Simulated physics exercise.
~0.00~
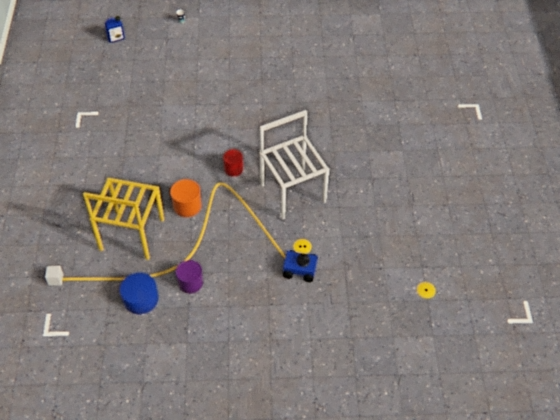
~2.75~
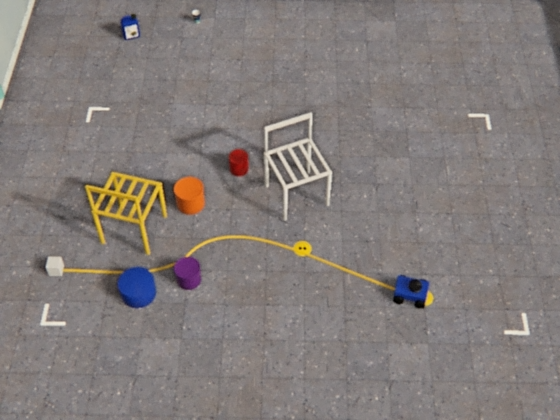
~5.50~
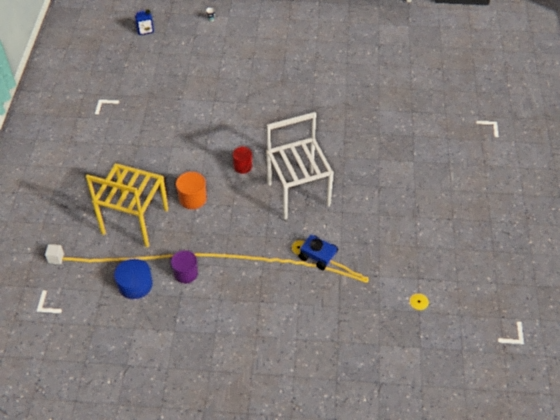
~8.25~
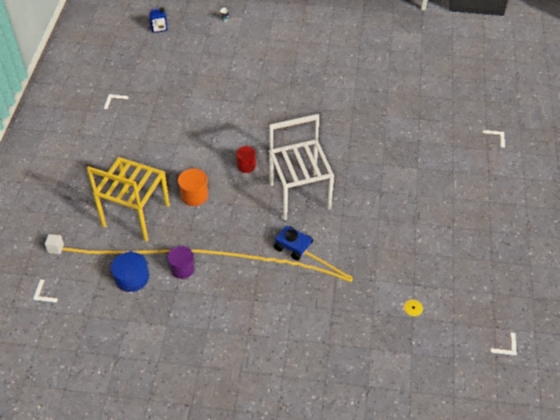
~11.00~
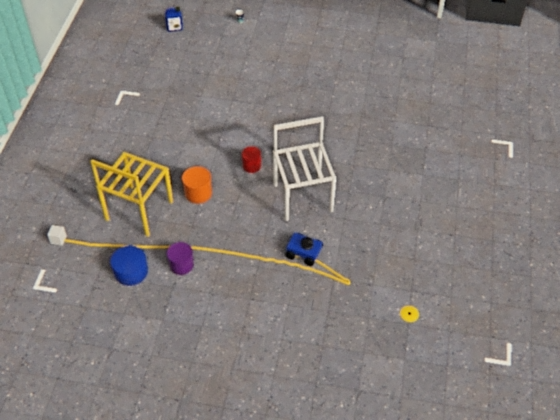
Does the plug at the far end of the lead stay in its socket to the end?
Yes, the plug stays in the socket, with the lead still joined to the white block at the left when the cart has stopped.
